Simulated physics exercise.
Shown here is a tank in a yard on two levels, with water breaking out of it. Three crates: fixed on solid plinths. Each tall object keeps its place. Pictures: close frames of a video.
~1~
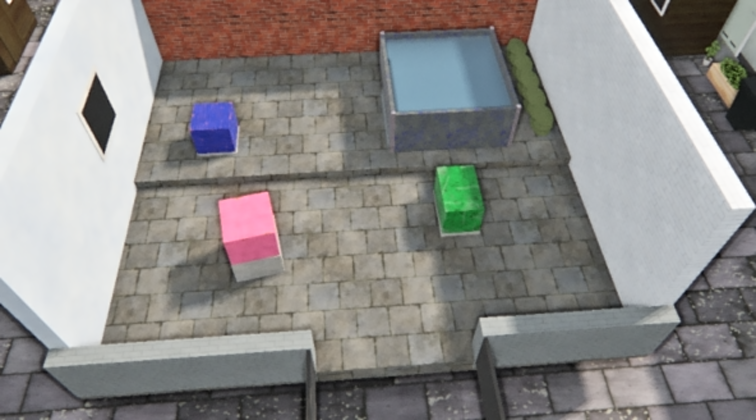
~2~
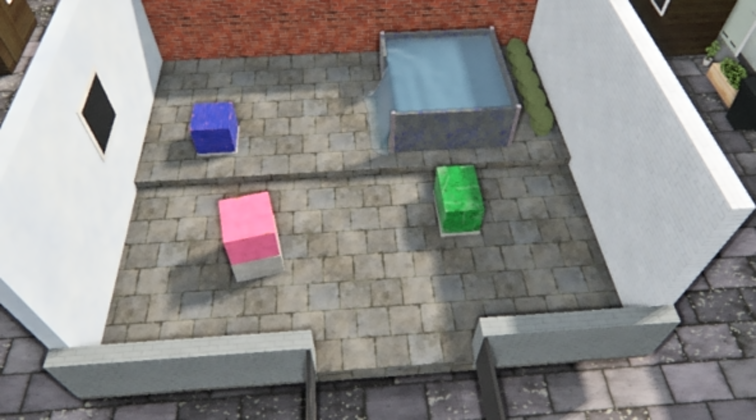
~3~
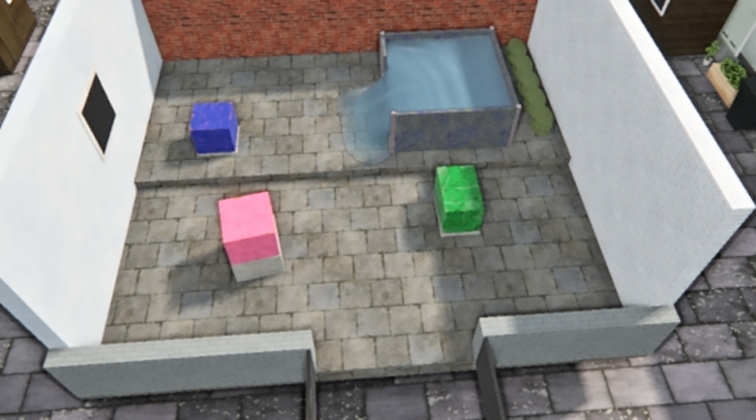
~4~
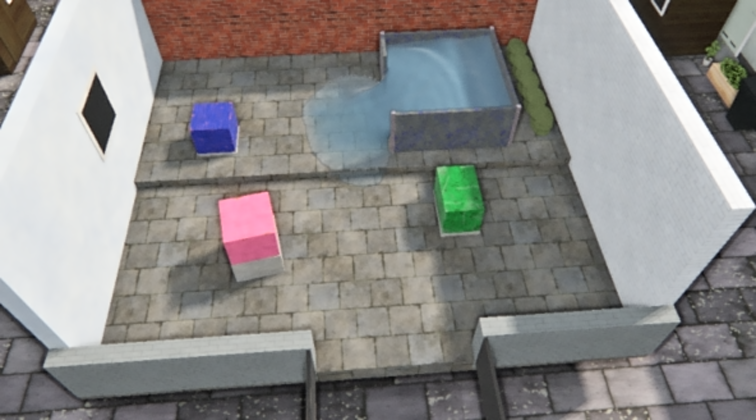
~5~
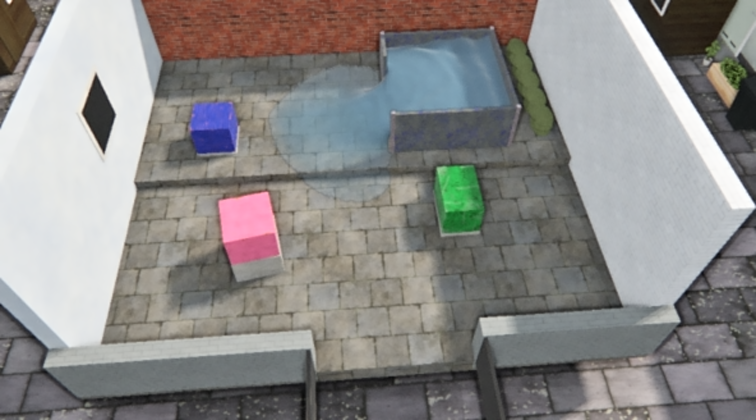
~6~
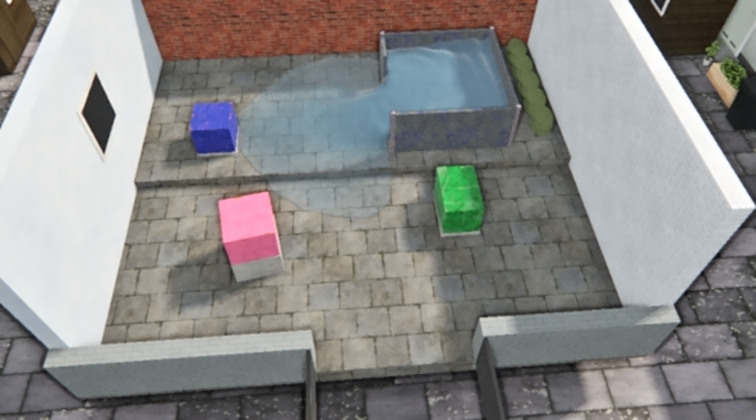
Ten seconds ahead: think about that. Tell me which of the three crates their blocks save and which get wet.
At the end, the blue crate is lapped by the water. The pink crate is left alone by the water. The green crate is lapped by the water.
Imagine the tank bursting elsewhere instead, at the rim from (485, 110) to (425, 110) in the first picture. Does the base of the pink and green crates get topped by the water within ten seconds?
The pink one is not reached; the green one is reached.
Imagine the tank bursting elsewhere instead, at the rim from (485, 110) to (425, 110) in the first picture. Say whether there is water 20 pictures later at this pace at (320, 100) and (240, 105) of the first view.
Untouched, then untouched.
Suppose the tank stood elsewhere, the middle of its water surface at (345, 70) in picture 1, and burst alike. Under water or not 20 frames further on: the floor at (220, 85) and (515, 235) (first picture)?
The first spot is inundated and the second is not reached.
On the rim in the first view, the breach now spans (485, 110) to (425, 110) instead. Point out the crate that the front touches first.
That would be the green one.
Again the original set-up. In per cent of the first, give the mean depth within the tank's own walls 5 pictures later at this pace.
Roughly 58 %.
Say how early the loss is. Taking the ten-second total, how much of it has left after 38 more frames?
Close to 40 per cent, I'd say.
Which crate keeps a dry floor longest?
I think it's the green-painted one.
A moment on, water covers 35 % of the floor; the blue crate water round its plinth, the pink crate water round its plinth, the green crate not reached.
Next, water covers 45 % of the floor; the blue crate water round its plinth, the pink crate water round its plinth, the green crate not reached.
Then, water covers 55 % of the floor; the blue crate water round its plinth, the pink crate water round its plinth, the green crate not reached.
Later, water covers 85 % of the floor; the blue crate water round its plinth, the pink crate water round its plinth, the green crate water round its plinth.
In the end, water covers 95 % of the floor; the blue crate was topped, the pink crate stayed above the water, the green crate was topped.
